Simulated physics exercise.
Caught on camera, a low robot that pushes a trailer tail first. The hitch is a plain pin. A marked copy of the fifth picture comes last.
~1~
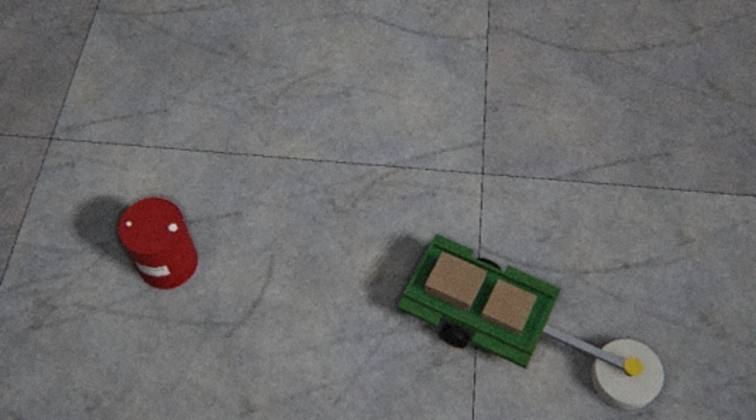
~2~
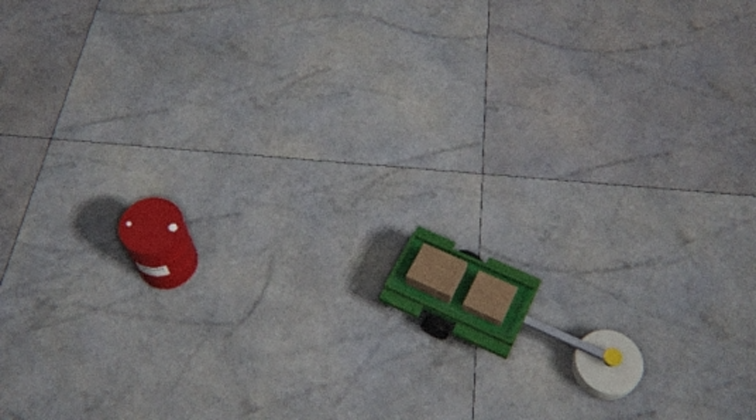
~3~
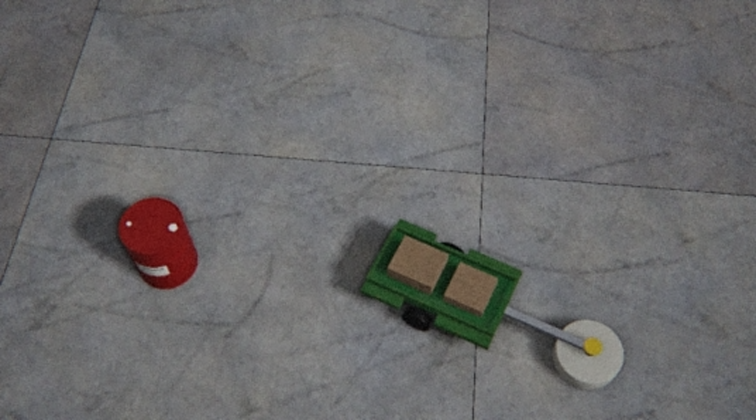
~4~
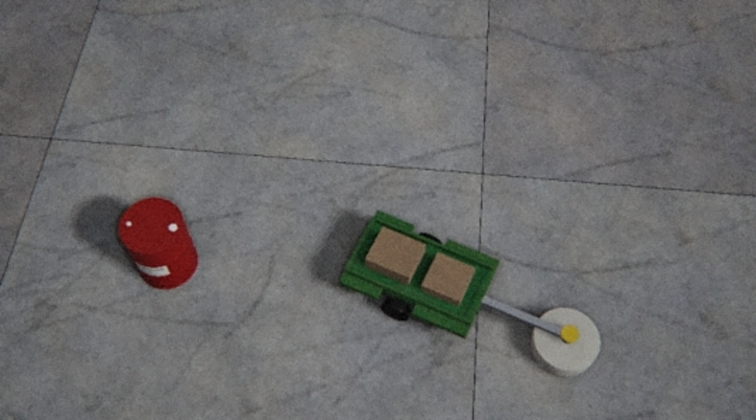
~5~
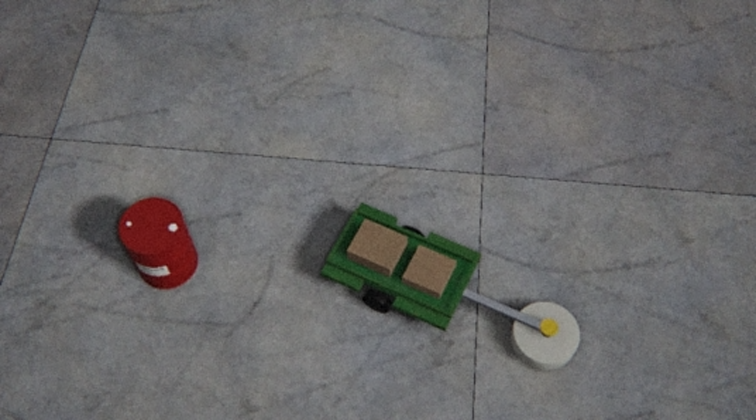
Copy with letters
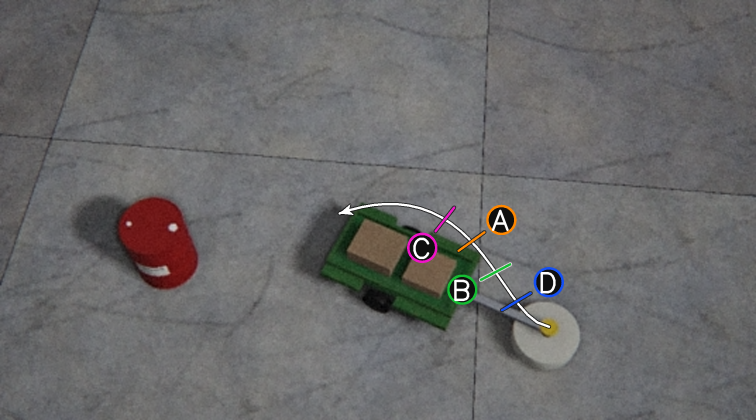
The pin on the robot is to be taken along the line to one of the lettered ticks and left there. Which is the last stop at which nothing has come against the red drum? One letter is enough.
Up to mark C.
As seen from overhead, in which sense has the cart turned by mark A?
Anticlockwise.
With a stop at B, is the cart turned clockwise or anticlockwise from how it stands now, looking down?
Anticlockwise.
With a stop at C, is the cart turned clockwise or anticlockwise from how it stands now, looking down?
For that mark, anticlockwise.
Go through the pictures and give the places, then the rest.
In the first frame, green cart (480, 297); red drum (168, 262); robot (629, 373).
In the second frame, robot (609, 363); green cart (461, 289); red drum (168, 262).
In the third frame, robot (589, 353); green cart (442, 280); red drum (168, 262).
In the fourth frame, robot (566, 340); green cart (420, 271); red drum (168, 262).
In the fifth frame, robot (546, 334); green cart (402, 263); red drum (168, 262).
On the marked copy, A at (472, 242); B at (496, 272); C at (445, 219); D at (516, 302); the route from (549, 327) via (460, 231) to (339, 213).
Taking C. A third of the way, robot (507, 299), cart (359, 245).
Two thirds of the way, robot (475, 255), cart (323, 236).
When it is over, robot (444, 228), cart (293, 235); nothing has been touched.
As for the rest, A is safe but short; B is safe but short; D is safe but short.
